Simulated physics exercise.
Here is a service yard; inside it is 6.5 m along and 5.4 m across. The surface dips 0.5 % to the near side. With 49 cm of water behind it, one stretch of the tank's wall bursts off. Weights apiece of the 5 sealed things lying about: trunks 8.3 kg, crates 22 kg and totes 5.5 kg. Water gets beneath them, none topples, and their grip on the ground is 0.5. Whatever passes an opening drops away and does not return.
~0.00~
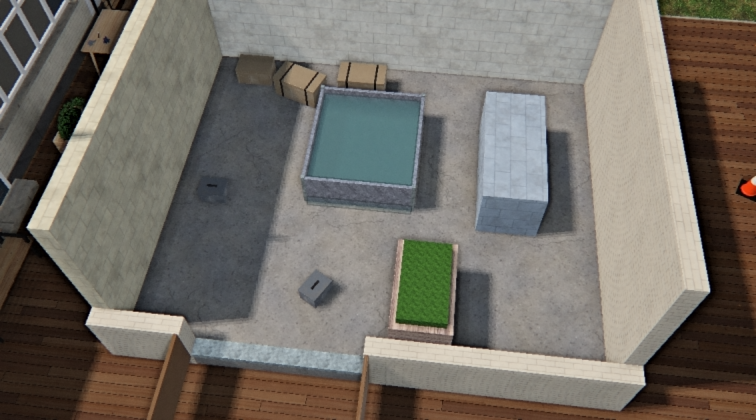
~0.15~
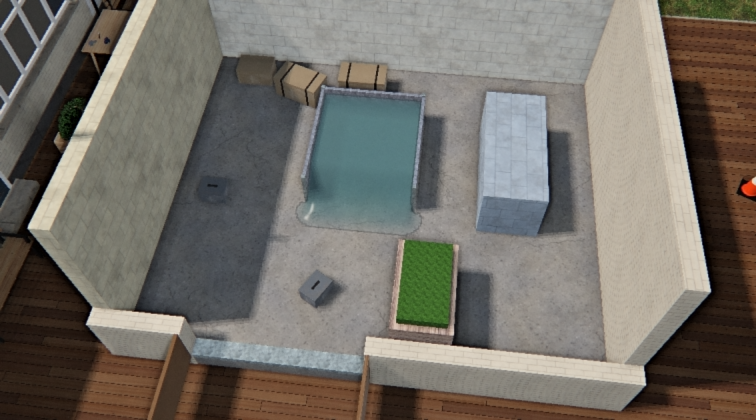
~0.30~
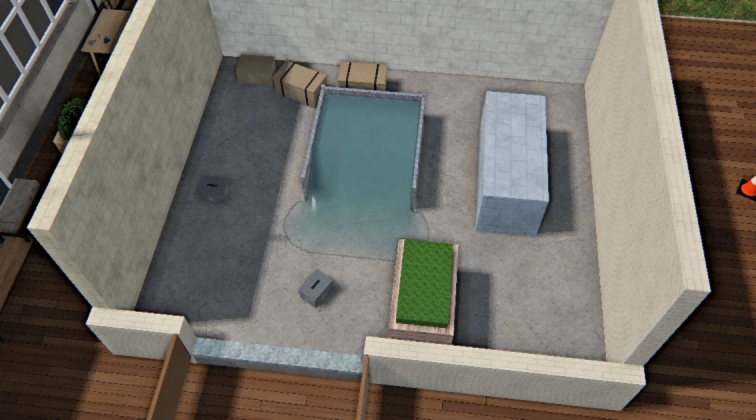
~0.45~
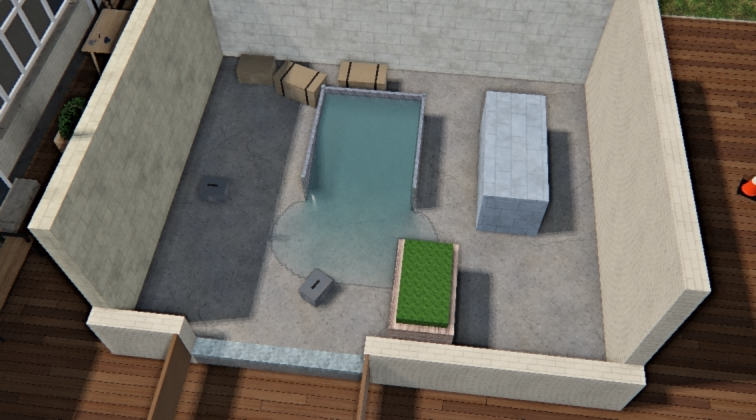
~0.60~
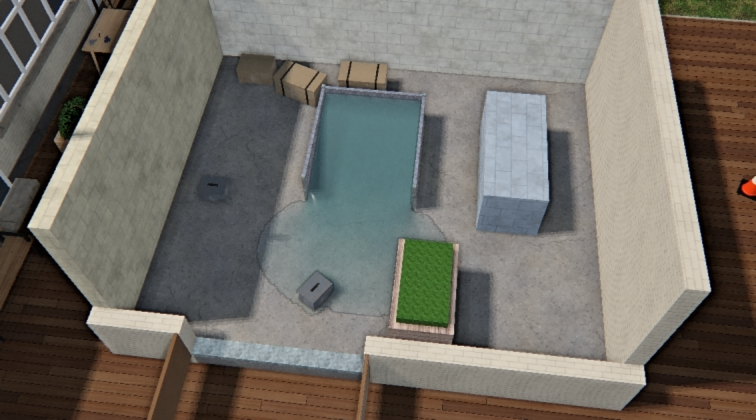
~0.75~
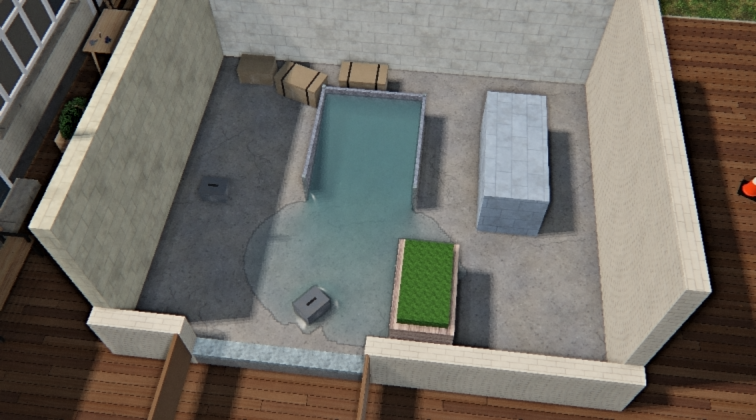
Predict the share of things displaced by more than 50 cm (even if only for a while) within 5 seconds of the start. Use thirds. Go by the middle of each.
That comes to less than a third.
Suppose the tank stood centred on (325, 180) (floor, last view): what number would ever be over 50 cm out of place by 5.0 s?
In that case 1 of them.
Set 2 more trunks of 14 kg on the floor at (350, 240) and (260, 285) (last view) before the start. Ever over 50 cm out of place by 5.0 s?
In that order: Past it, more.
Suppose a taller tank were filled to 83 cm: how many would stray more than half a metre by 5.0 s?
In that case 1 of them.
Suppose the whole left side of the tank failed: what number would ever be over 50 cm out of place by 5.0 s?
In that case 4 of them.
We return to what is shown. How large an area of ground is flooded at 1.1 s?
Some 10.0 m2.
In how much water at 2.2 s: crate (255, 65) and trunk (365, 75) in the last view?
About 0 and 0 cm.
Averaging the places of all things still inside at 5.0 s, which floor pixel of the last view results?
At about (287, 111).
After 1.1 s 1 of 5 are over 50 cm from their spots; 0 afloat.
After 2.2 s 1 of 5 are over 50 cm from their spots; 0 afloat.
After 3.5 s 1 of 5 are over 50 cm from their spots; 0 afloat.
After 5.0 s 1 of 5 are over 50 cm from their spots, and 1 have been at some point; 0 afloat.
